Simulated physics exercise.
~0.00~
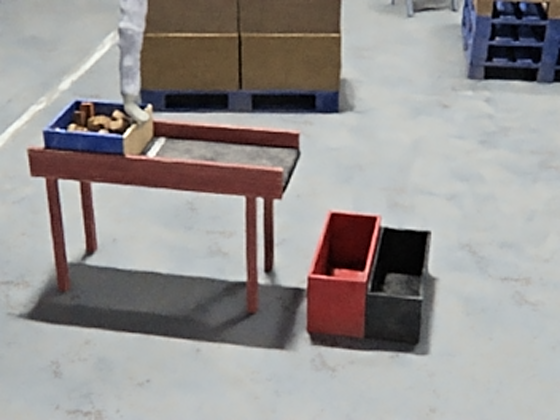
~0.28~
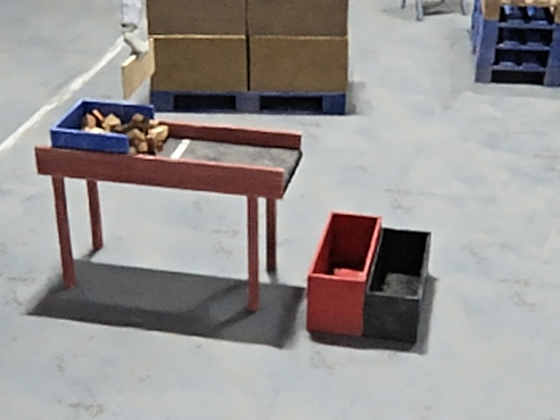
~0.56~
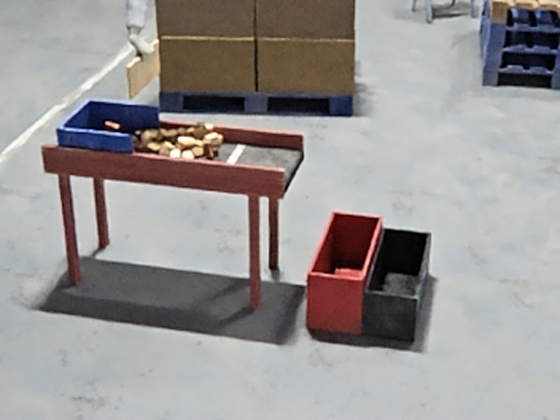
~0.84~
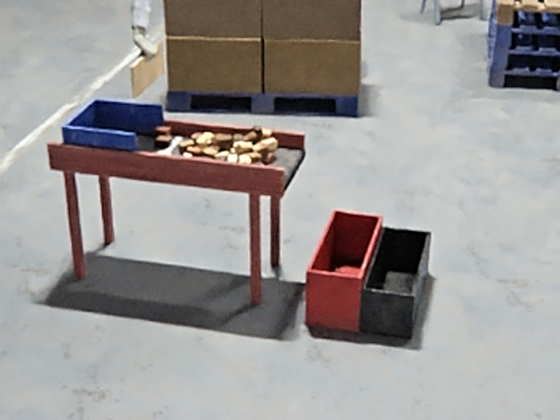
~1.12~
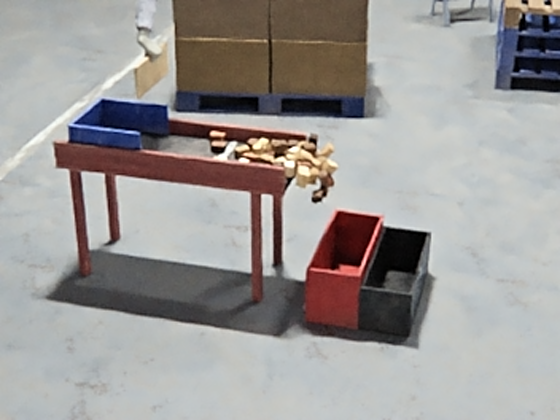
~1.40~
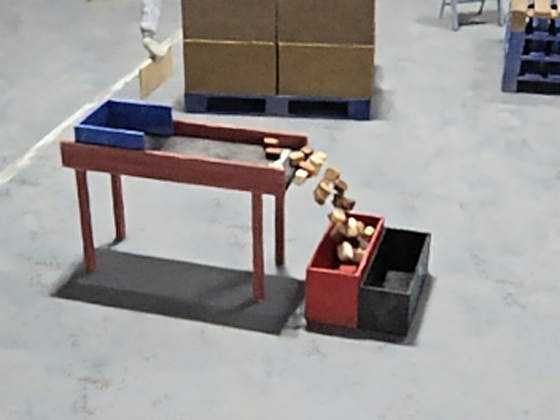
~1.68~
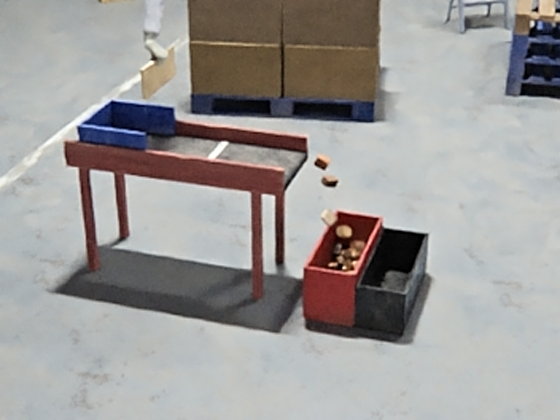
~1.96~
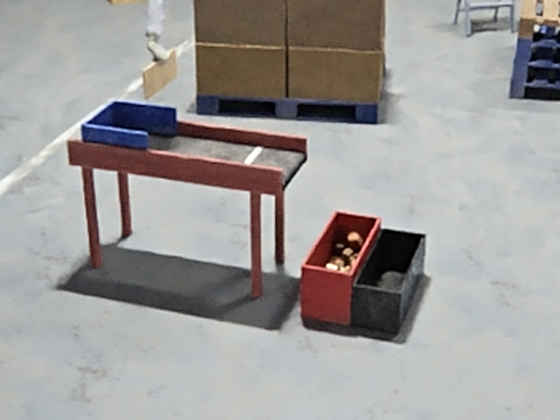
Wooden blocks ride a belt rightward from a blue pen and tumble into a red tub.
